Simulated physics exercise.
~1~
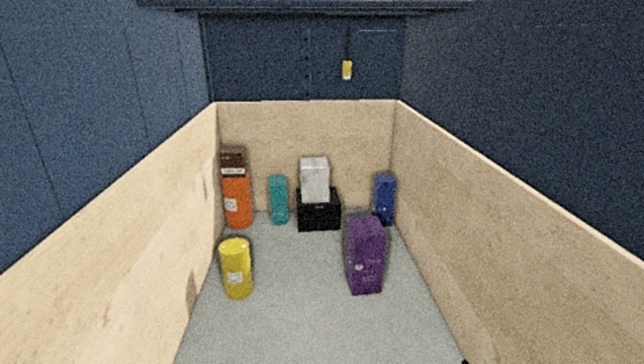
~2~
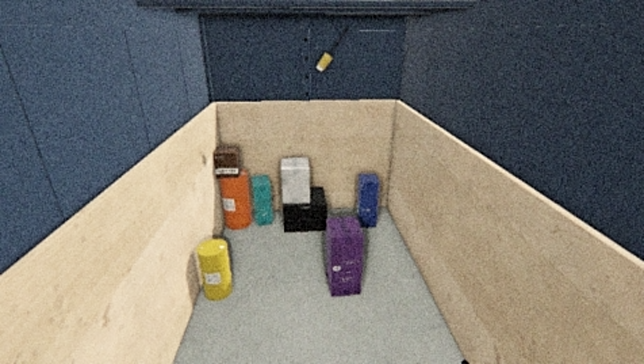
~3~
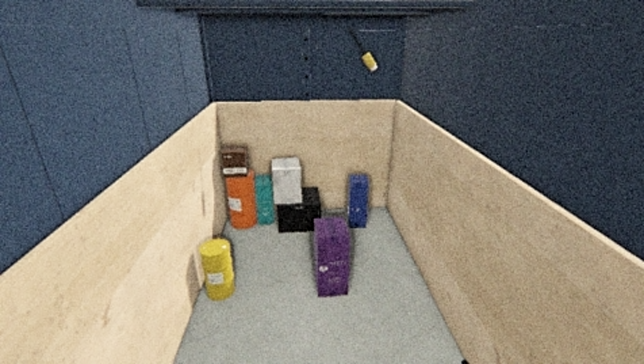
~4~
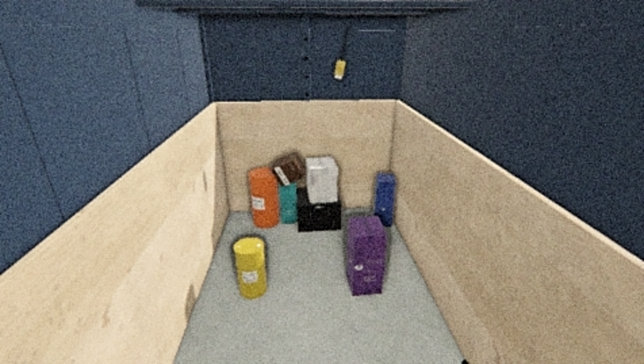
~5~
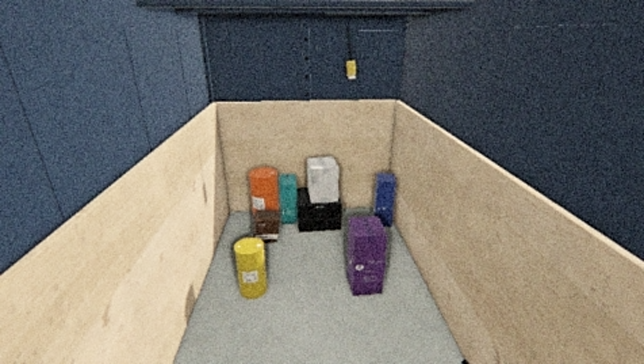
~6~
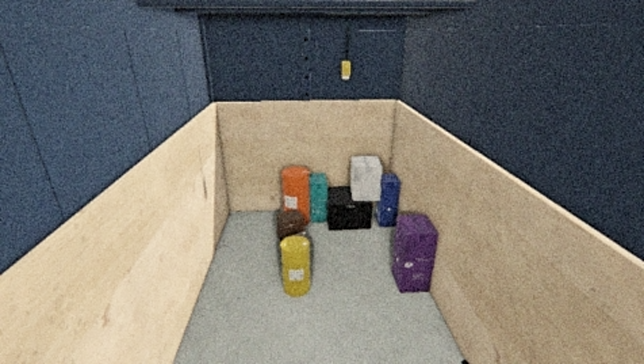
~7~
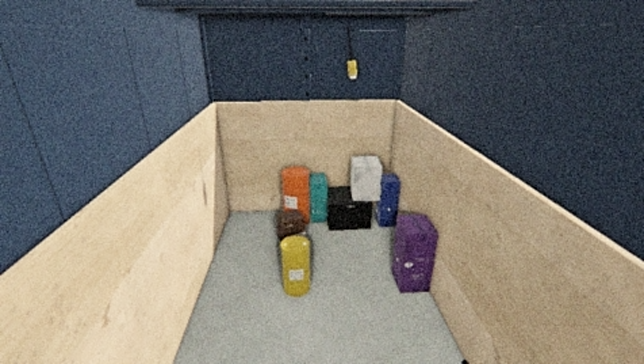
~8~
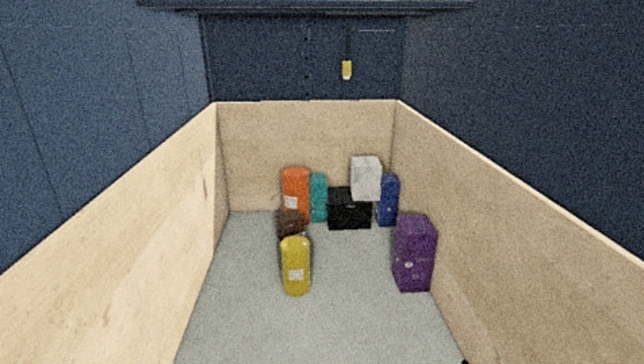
A brown box topples from its perch on an orange drum in the back of a van's load bay, seen from behind and above, looking towards the cab. The drum stands at the back left beside a turquoise box, with a white box on a black chest, a blue box at the right, and a yellow canister and purple box nearer. As a lamp swings overhead, several items slide left, then back right, and the brown box tips off and drops in front of the drum. The load shifts farther right, then rests, the brown box behind the canister and the others upright.
